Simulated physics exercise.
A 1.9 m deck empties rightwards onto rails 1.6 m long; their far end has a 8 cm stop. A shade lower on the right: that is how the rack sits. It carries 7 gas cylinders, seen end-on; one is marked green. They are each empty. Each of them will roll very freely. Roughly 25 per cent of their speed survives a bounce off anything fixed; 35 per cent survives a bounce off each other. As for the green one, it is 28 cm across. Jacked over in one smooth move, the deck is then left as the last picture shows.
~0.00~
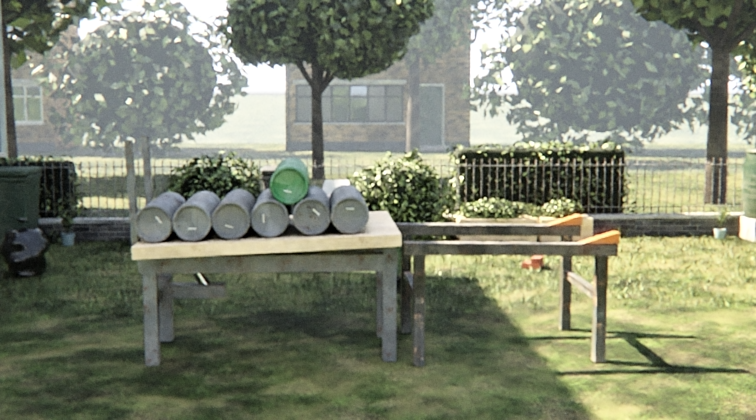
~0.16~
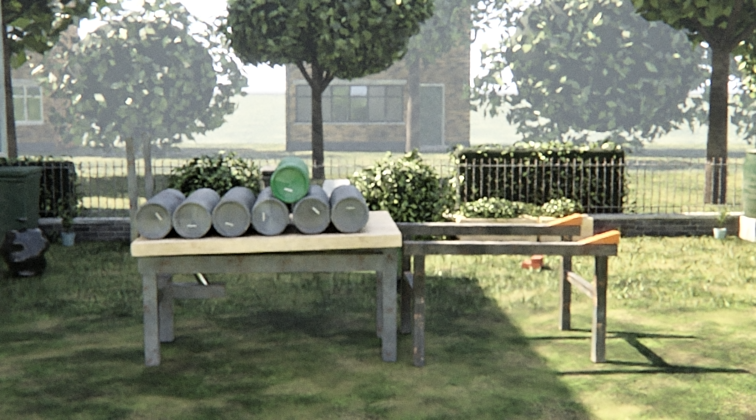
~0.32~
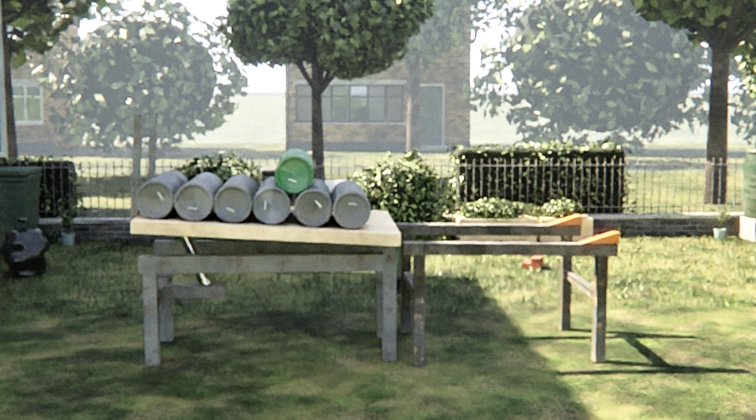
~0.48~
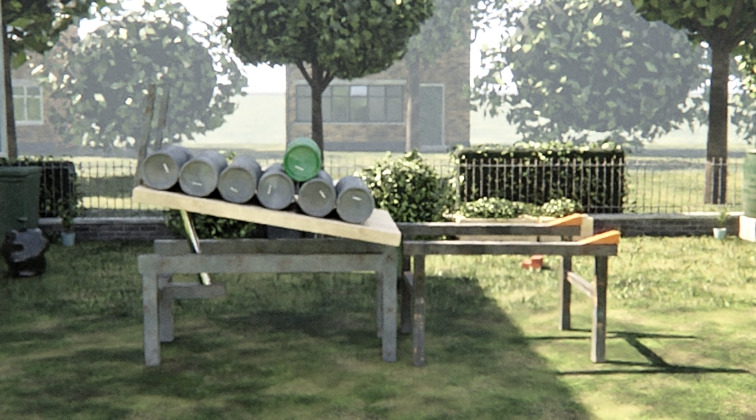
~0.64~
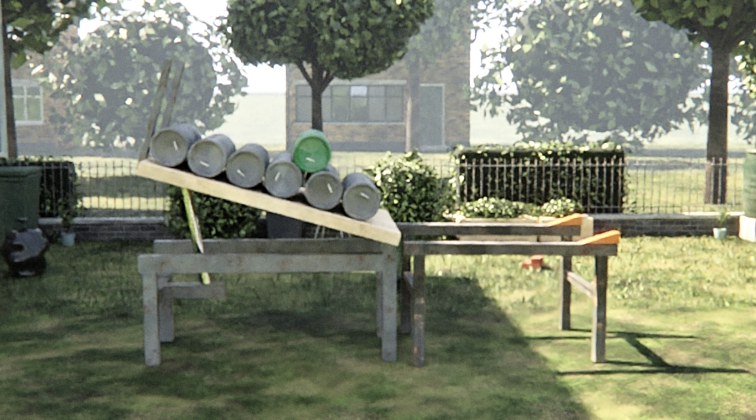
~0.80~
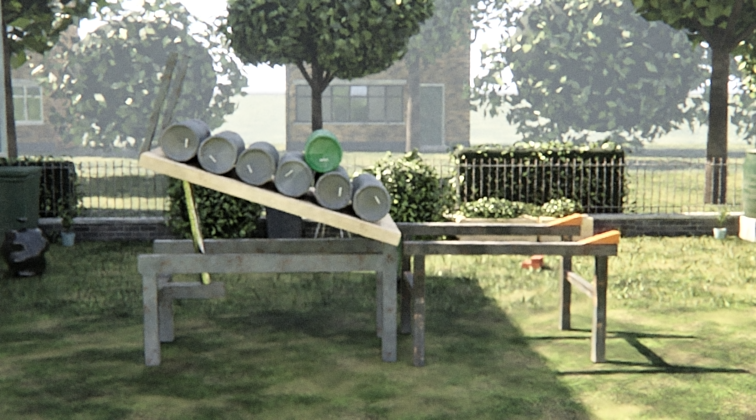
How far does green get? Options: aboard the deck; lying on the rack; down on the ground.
It ends up down on the ground.
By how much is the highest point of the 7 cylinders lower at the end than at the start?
It sits roughly 30 cm lower at the end.
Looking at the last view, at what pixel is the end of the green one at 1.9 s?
(498, 187), roughly.
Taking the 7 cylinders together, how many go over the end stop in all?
The answer is 4.
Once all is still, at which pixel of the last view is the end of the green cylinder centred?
Roughly (628, 345).
Then, 1.9 s in, green is up on others, 95 cm from the rack's far end, rolling right; 0 lost over the end.
Then, 3.4 s in, green is beyond the stop and falling; 4 lost over the end.
In the end (6.2 s), green is over the stop, on the ground; 4 lost over the end.
